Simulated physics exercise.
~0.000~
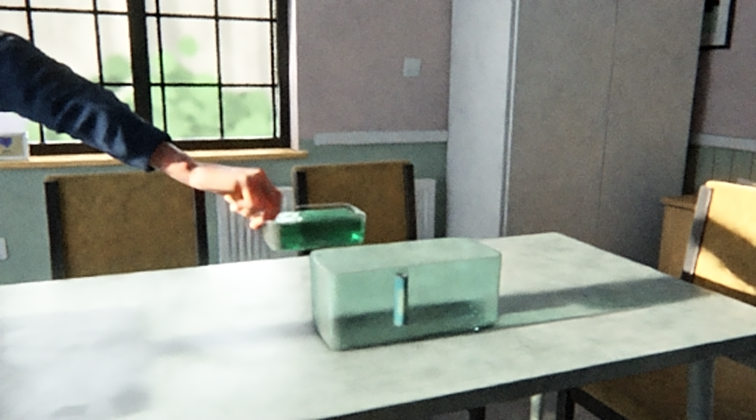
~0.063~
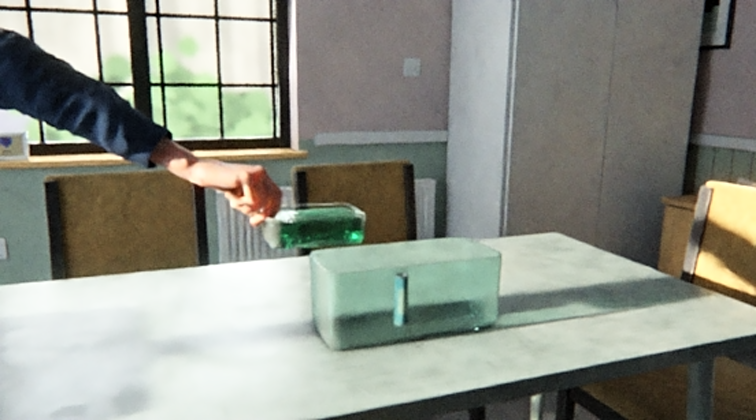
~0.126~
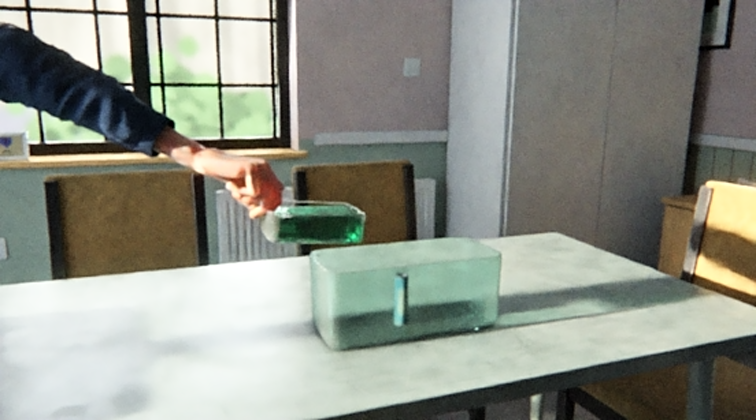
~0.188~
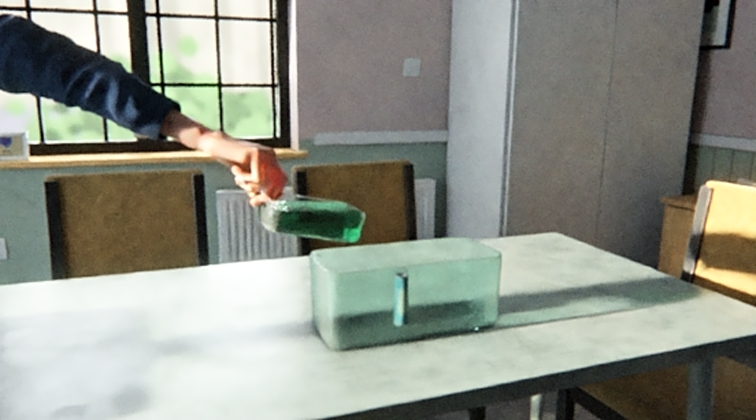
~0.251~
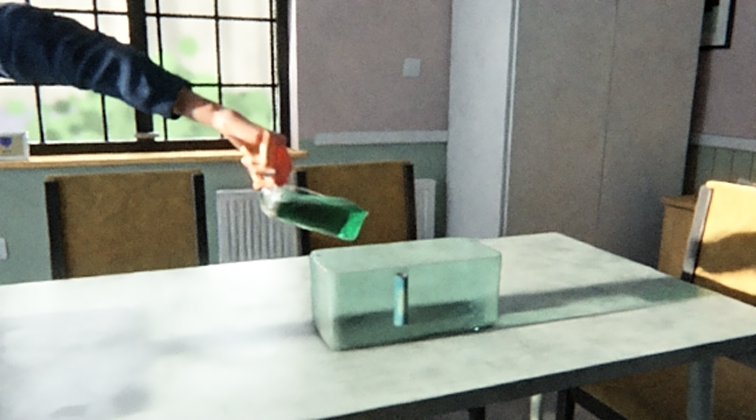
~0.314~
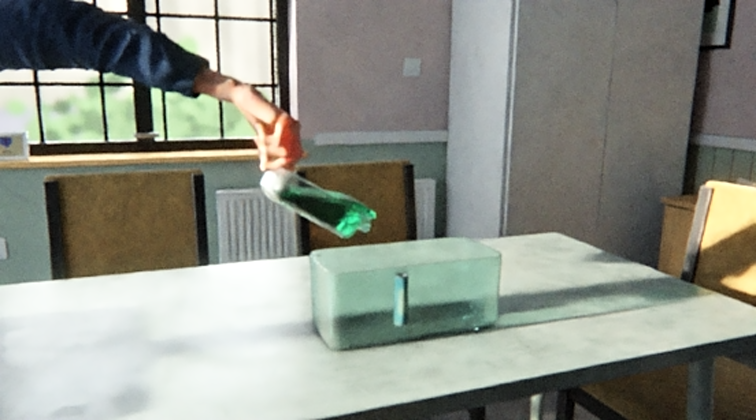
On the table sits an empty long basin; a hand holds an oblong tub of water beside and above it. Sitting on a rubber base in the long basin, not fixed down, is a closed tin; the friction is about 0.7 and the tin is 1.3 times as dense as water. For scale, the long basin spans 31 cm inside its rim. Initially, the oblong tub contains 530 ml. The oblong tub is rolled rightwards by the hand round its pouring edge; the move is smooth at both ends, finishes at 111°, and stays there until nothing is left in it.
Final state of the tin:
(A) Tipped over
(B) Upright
Answer: B.
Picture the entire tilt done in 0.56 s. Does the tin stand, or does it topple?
It stays steady, then.
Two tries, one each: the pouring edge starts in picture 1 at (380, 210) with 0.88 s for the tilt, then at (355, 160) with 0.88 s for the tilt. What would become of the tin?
Run one: It does not tip. Run two: It does not tip.
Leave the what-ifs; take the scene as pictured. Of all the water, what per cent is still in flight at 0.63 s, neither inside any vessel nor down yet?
Around 40 in a hundred.
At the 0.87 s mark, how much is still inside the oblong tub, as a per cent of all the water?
I'd say some 0 per cent remains.
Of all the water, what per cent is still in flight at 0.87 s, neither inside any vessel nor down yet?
About 2 per cent.
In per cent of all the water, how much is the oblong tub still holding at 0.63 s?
Close to 5 in a hundred.
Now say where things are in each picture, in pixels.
The first frame shows tilt 0°; pouring edge (357, 210); surface from (266, 220) to (354, 213); the long basin's rim runs from (318, 263) to (485, 247); the tin's top is at (401, 277).
The second frame shows tilt 1°; pouring edge (357, 210); surface from (265, 218) to (355, 212).
The third frame shows tilt 6°; pouring edge (357, 211); surface from (265, 214) to (354, 210).
The fourth frame shows tilt 12°; pouring edge (357, 211); surface from (264, 207) to (355, 207).
The fifth frame shows tilt 21°; pouring edge (356, 211); surface from (265, 197) to (349, 204); 4 per cent is over the edge.
The sixth frame shows tilt 31°; pouring edge (356, 211); surface from (266, 186) to (342, 197); 12 per cent is over the edge.
Then, 0.63 s in, the tilt is 91° and 5 per cent is still to pour; the tin stands where it began.
Then, 0.87 s in, the tilt is 111° and 0 per cent is still to pour; the tin stands where it began.
Then, 1.11 s in, the tilt is 111° and 0 per cent is still to pour; the tin stands where it began.
Then, 1.38 s in, the tilt is 111° and 0 per cent is still to pour; the tin stands where it began.
Finally, the tin stands where it began.
